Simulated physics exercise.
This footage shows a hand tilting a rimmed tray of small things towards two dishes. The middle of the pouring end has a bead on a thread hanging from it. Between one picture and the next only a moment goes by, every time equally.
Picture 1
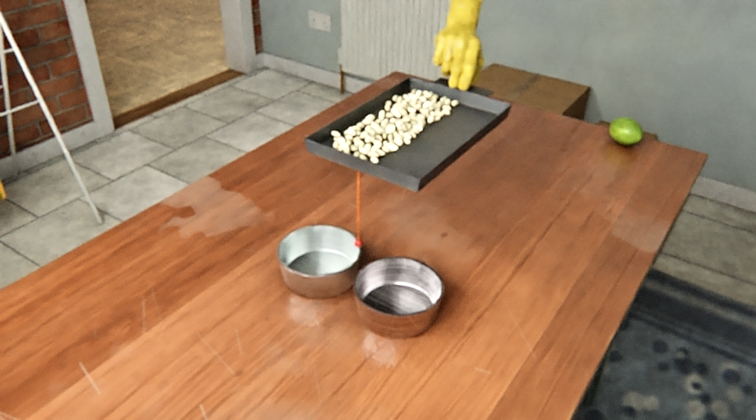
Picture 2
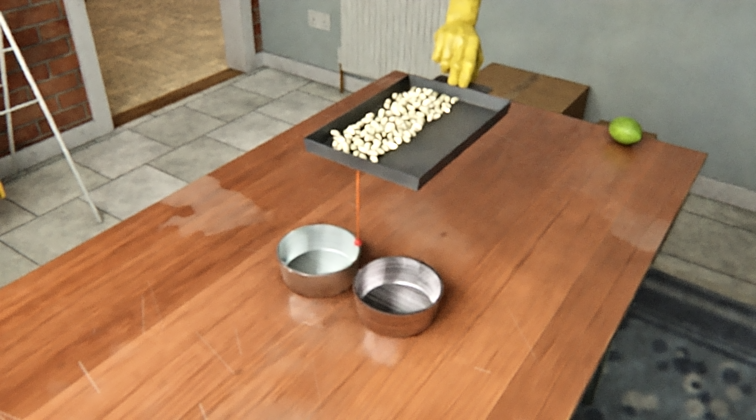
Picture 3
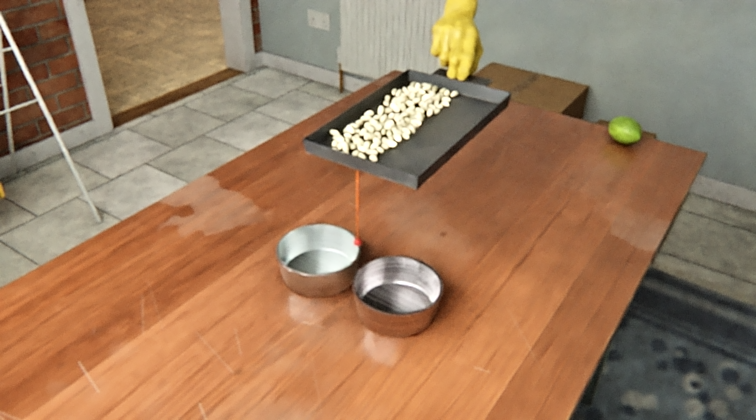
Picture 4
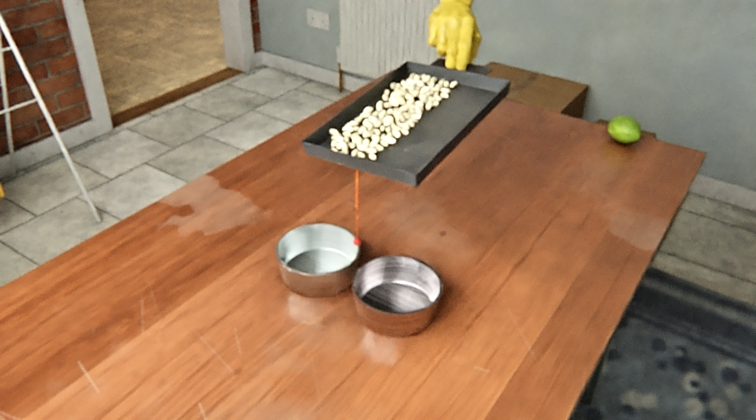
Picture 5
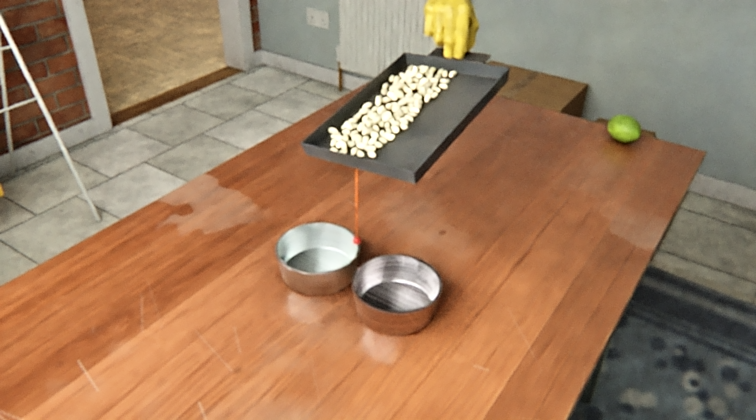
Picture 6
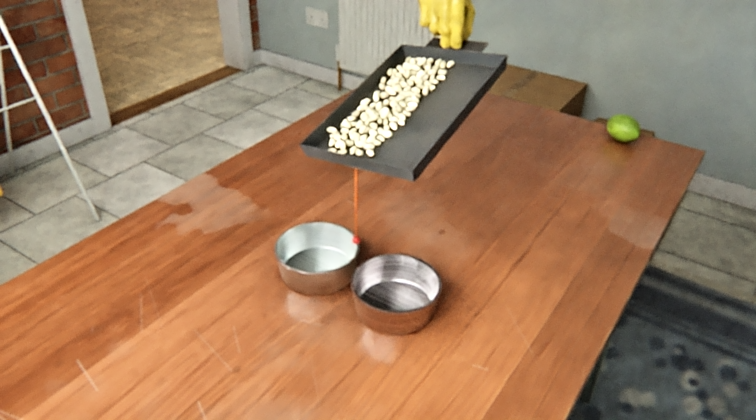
A yellow-gloved hand slowly raised the far end of a dark rimmed tray of white beans above two metal dishes, tilting it towards them and slightly to the left, while the beans barely shifted.
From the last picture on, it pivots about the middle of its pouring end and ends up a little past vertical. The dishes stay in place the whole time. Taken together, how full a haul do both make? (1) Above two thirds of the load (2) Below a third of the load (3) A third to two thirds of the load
(1) Above two thirds of the load.
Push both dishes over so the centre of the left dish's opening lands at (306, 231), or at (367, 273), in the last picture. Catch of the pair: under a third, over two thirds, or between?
Earlier place: More than two thirds. Later place: Below one third.
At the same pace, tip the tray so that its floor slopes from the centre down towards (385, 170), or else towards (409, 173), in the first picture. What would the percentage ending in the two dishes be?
About 60 and 90 percent.
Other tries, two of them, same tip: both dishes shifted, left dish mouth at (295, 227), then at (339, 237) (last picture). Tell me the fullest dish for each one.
Well, the first time it's the one placed on the left, and the second time it's the one placed on the left.
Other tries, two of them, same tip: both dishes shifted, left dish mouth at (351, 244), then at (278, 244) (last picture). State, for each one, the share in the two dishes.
Around 30 % followed by around 70 %.
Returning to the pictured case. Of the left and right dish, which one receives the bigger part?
In the end, more sits in the leftmost one.
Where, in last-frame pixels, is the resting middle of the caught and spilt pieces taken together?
About pixel (310, 262).
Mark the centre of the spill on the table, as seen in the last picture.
Close to (253, 246).
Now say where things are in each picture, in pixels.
The first frame shows corners of the pouring end near (307, 138) and (418, 177), level; middle of the load near (398, 121), white beans; left dish near (294, 281); right dish near (374, 320); bead on its thread near (358, 243).
The second frame shows corners of the pouring end near (307, 138) and (418, 176), level; middle of the load near (398, 119).
The third frame shows corners of the pouring end near (306, 139) and (417, 175), tipped barely, lowest at the left corner; middle of the load near (397, 116).
The fourth frame shows corners of the pouring end near (304, 141) and (415, 173), tipped a little, lowest at the left corner; middle of the load near (396, 111).
The fifth frame shows corners of the pouring end near (303, 142) and (413, 170), tipped a little, lowest at the left corner; middle of the load near (395, 105).
The sixth frame shows corners of the pouring end near (302, 144) and (411, 168), tipped clearly, lowest at the left corner; middle of the load near (393, 100); left dish near (291, 278); right dish near (371, 317).
Shortly afterwards, tray tipped steeply; the whole lot on the tray.
Next, tray tipped past a quarter turn; near two thirds on the tray; a little in the left dish; only a few outside both; near a quarter in the air.
Some moments later, tray tipped past a quarter turn; the bulk in the left dish; near a quarter outside both.
In the end, tray tipped past a quarter turn; none at all in the right dish; the bulk in the left dish; near a quarter outside both.
